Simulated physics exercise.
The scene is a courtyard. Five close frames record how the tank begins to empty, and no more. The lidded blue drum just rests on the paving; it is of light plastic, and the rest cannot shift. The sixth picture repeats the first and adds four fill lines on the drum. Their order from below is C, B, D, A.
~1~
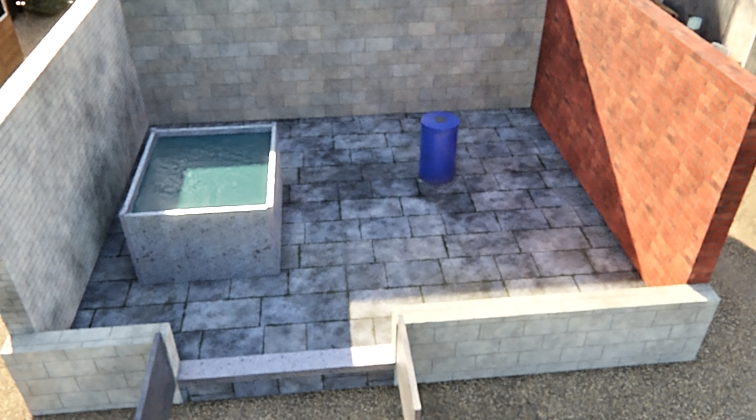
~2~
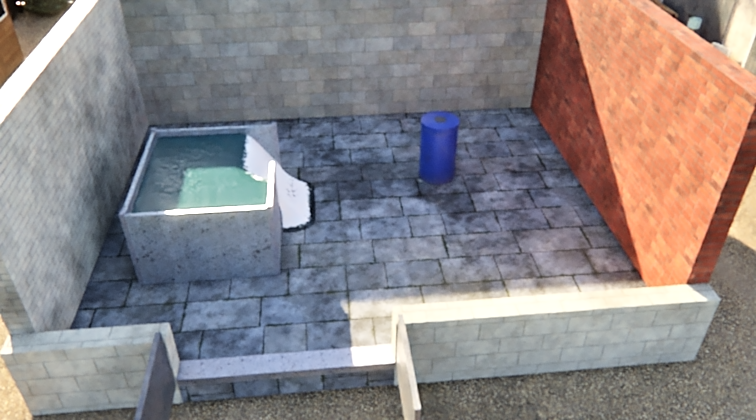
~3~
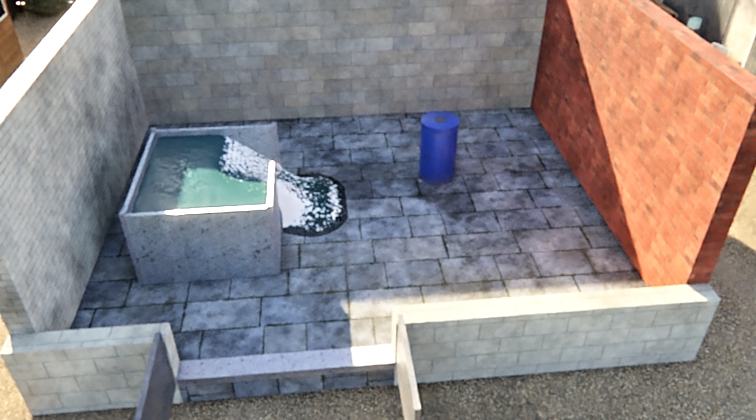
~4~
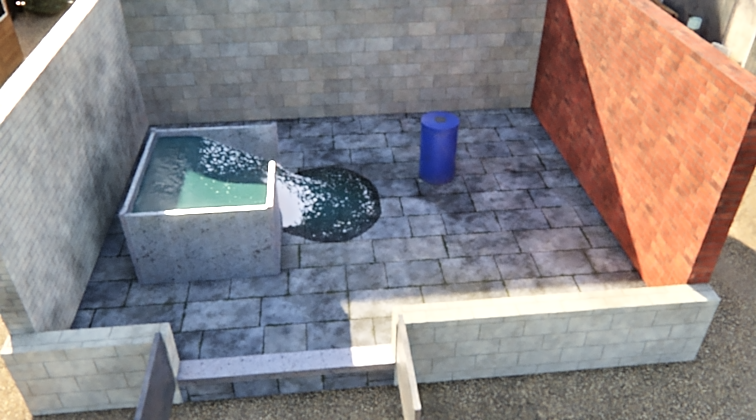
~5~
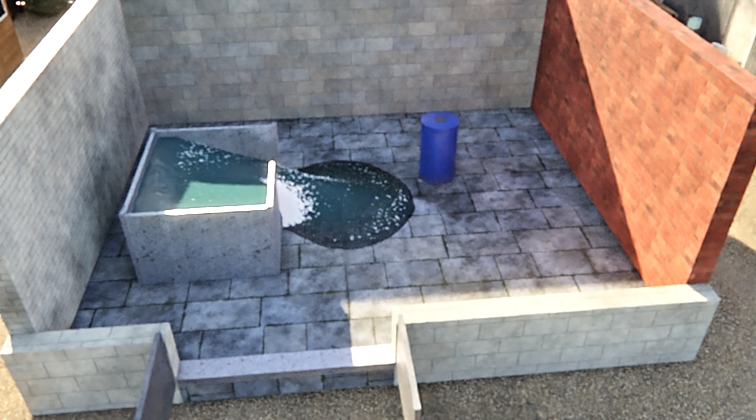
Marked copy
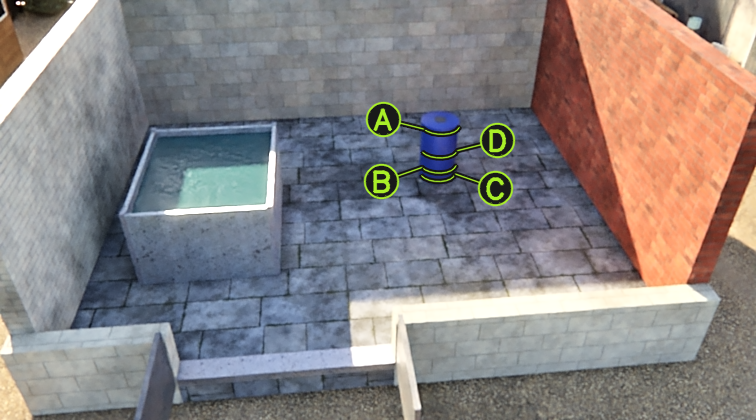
A stone tank full of water stood in a walled courtyard, then water poured out of its right side and spread in a widening, foamy pool across the paving toward a blue drum.
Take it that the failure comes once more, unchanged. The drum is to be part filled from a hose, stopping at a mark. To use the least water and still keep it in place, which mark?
A is the one.
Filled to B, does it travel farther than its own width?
Yes, clearly.
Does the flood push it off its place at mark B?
Yes.
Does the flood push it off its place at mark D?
Yes, that goes wrong.
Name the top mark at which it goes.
D.
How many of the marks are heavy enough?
One of the four.
On the marked copy, A at (443, 134); B at (441, 173); C at (440, 181); D at (442, 157); from the bottom up C, B, D, A.
If A is chosen, it does not move.
If B is chosen, it is pushed about 3 times its own width away.
If C is chosen, it is pushed about 4 times its own width away.
If D is chosen, it is pushed about half its own width away.
